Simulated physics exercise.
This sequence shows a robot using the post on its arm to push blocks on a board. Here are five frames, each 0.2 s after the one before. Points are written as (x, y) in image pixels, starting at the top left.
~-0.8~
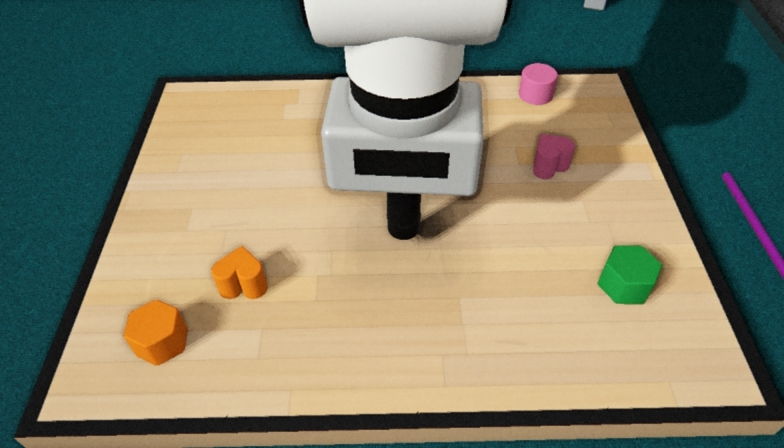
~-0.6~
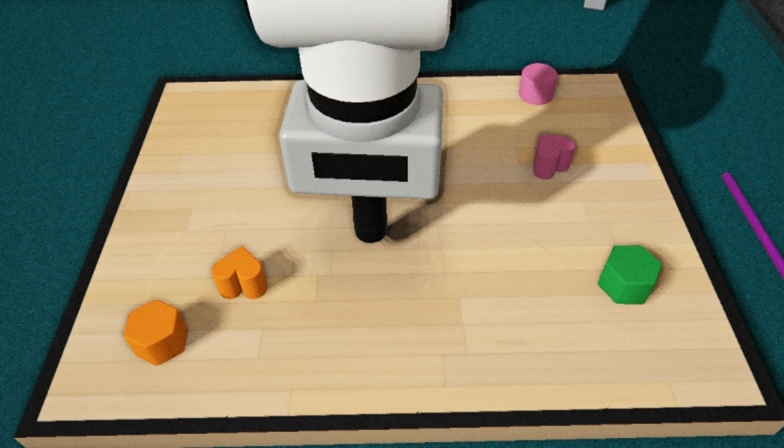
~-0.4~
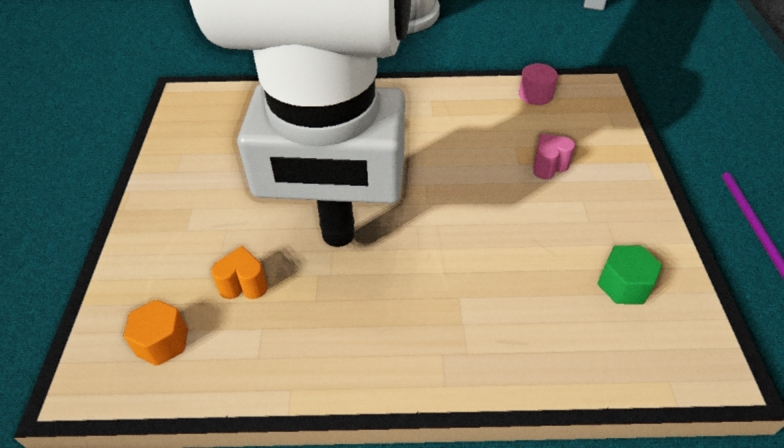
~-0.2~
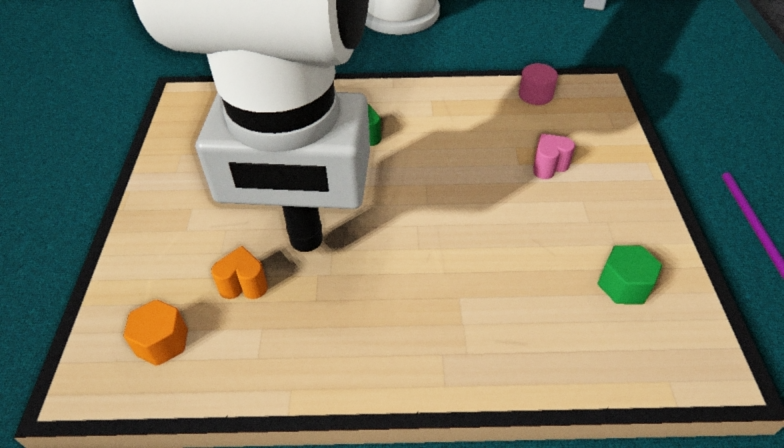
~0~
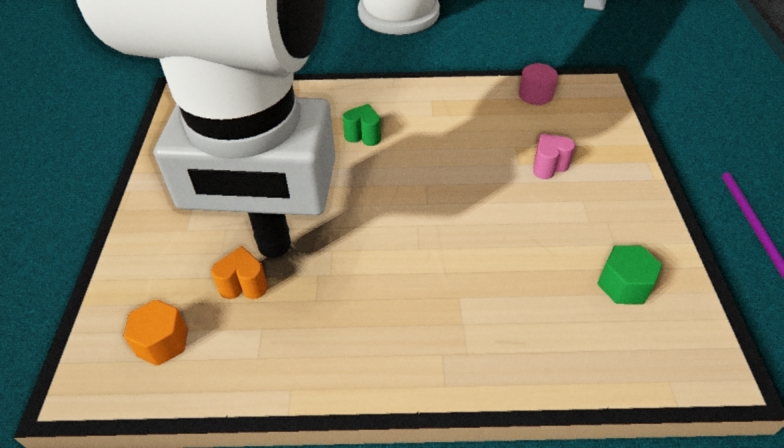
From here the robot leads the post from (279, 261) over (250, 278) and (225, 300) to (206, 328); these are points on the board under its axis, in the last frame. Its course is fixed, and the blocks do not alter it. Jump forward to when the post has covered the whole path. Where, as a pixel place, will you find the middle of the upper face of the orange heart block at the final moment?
Pixel (163, 331).
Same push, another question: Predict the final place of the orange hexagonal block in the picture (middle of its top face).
Its top centre is at about (108, 354).
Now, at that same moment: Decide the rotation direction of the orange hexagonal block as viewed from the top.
Looking down, it rotates clockwise.
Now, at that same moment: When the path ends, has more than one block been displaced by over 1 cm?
My answer is yes.
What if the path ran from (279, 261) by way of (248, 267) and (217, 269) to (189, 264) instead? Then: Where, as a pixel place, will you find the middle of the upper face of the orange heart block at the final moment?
Its top face will be centred at roughly (210, 277).
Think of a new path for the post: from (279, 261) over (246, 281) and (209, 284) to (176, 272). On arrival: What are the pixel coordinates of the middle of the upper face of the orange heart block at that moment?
So, by the moment the path ends, you'll find the top centre of the orange heart block at (184, 292).
The first path, step by step. Halfway along, post at (231, 274); orange heart block at (200, 290).
At the end, post at (200, 313); orange hexagonal block at (108, 354), turned 25° clockwise; orange heart block at (163, 331).
